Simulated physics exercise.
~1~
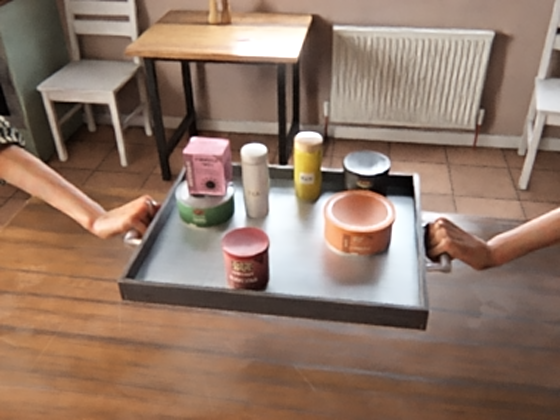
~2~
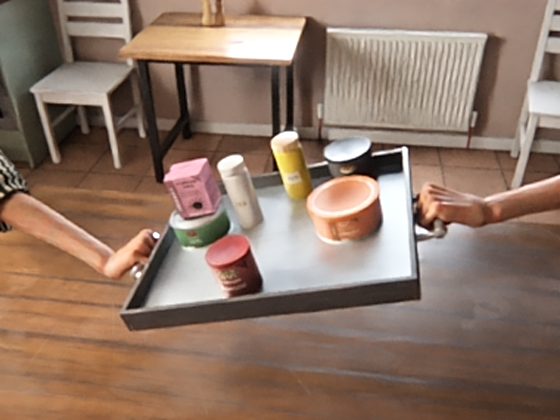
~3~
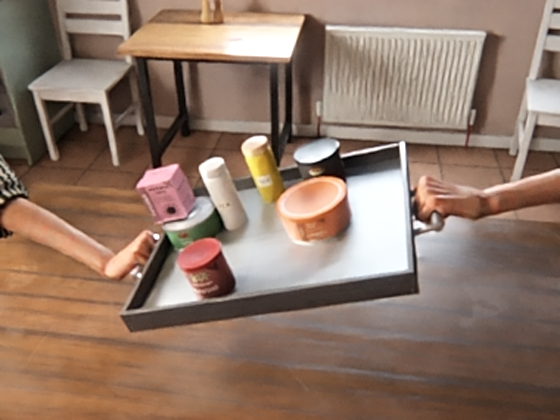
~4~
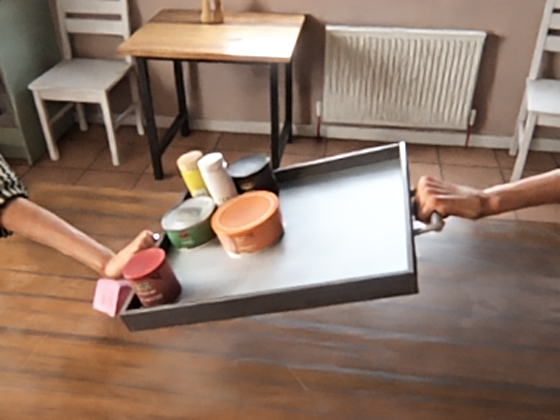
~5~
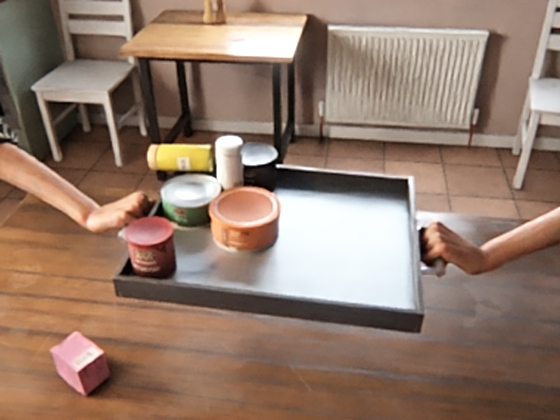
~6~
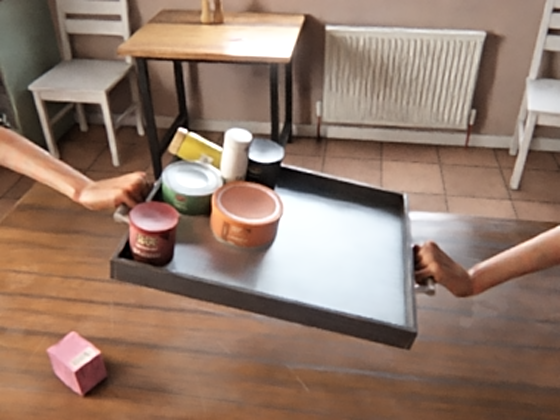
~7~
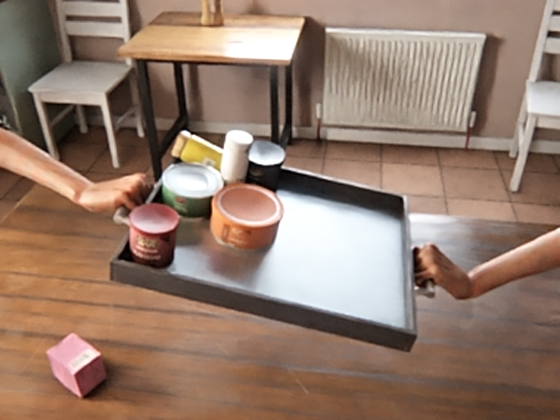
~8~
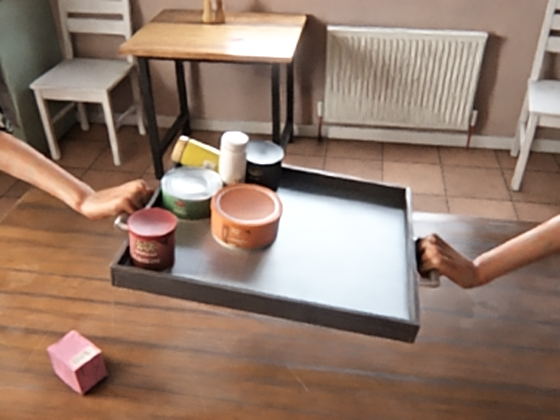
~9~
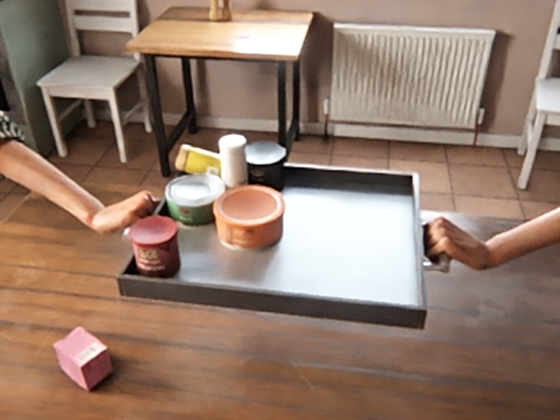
At first, two hands hold a grey tray level above a wooden table, carrying a pink packet, a white shaker, a yellow shaker, and red, green, orange and black containers. The left side dips, and the items begin sliding left, with the packet leaning beside the green tub. As the tray stays tilted, the packet goes over the left edge and lands on the table, while the others bunch together. The yellow shaker topples onto its side. The tray then tips down to the right, but the cluster barely moves. Finally, the hands level it, with the packet still lying below.
